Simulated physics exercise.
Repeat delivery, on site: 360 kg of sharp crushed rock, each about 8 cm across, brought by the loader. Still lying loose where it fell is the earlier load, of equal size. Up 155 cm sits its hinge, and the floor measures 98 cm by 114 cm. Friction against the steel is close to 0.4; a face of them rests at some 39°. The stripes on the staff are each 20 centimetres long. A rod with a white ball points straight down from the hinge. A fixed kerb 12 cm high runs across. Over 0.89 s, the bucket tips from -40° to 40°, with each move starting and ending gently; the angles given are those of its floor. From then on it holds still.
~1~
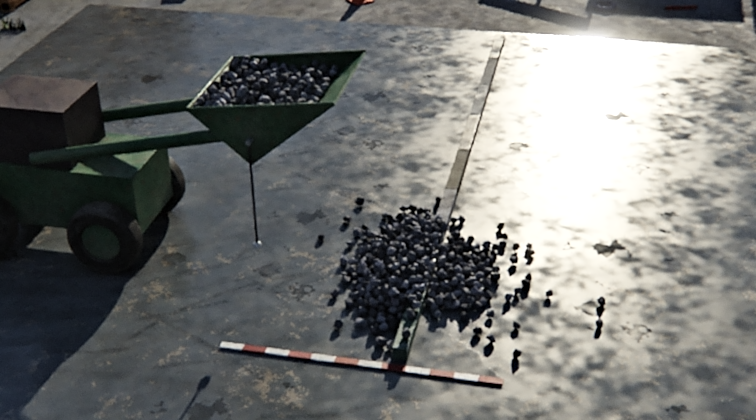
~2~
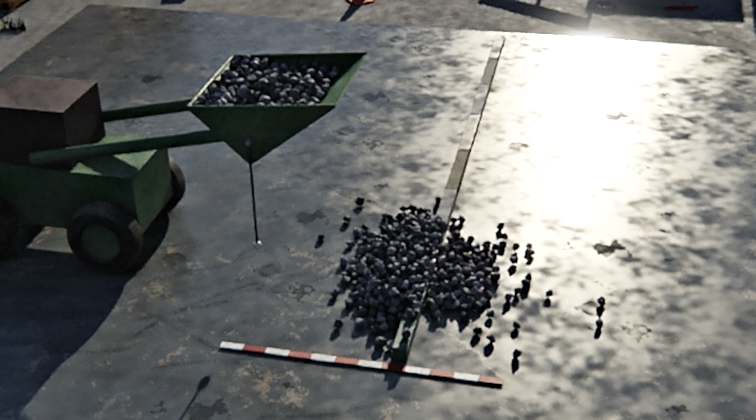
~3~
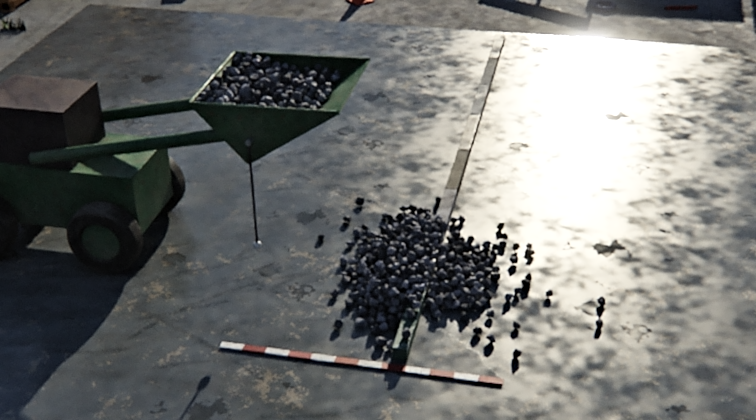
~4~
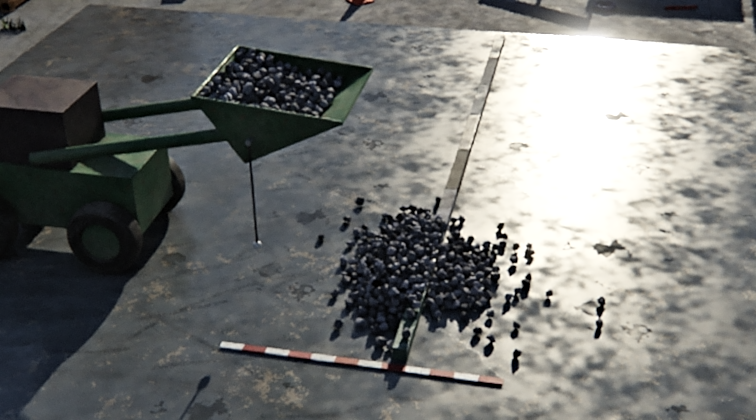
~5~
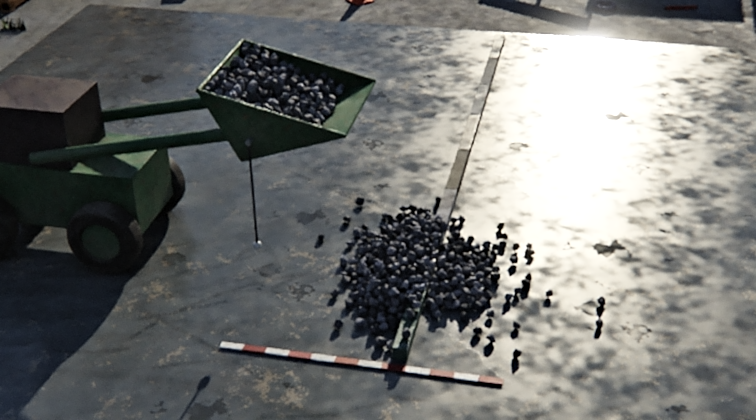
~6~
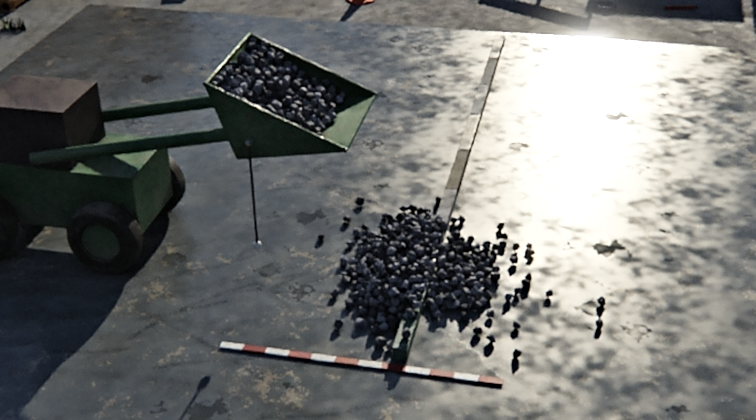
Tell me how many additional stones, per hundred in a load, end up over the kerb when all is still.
Some 4 in every hundred.
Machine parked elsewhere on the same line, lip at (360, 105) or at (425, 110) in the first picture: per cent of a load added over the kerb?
The first would add around 30 per cent, the second around 100 per cent.
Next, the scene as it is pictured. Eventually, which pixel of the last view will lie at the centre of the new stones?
In the last view, somewhere near (374, 252).
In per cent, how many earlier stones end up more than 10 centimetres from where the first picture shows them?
Close to 5 per cent.
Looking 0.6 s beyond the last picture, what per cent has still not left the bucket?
Roughly 90 per cent remains inside.
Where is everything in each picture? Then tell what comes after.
Lip at (334, 104), floor tilted -40°, highest stones at (286, 74). The earlier load is highest near (414, 247), 28 cm above ground level, 74 % on this side of the kerb, 26 % over the kerb, in the first frame.
The bucket is at -38°, its lip at (335, 107); the top of the load is at (271, 70), in the second frame.
The bucket is at -34°, its lip at (339, 113); the top of the load is at (245, 62), in the third frame.
The bucket is at -28°, its lip at (342, 124); the top of the load is at (241, 61), in the fourth frame.
Lip at (346, 136), floor tilted -19°, highest stones at (246, 56), in the fifth frame.
Lip at (347, 151), floor tilted -10°, highest stones at (252, 52), in the sixth frame.
Then, 0.3 s after the last picture the floor is at 28°; in per cent of one load, 100 in the bucket, 74 on this side of the kerb, 26 over the kerb; the foremost stones are at (546, 300).
Then, 0.6 s after the last picture the floor is at 40°; in per cent of one load, 89 in the bucket, 85 on this side of the kerb, 26 over the kerb; the foremost stones are at (546, 300).
Then, 1.0 s after the last picture the floor is at 40°; in per cent of one load, 27 in the bucket, 146 on this side of the kerb, 26 over the kerb; the foremost stones are at (546, 300).
Then, 3.7 s after the last picture the floor is at 40°; in per cent of one load, 0 in the bucket, 170 on this side of the kerb, 30 over the kerb; the foremost stones are at (546, 300). Net gain over the kerb, 4.
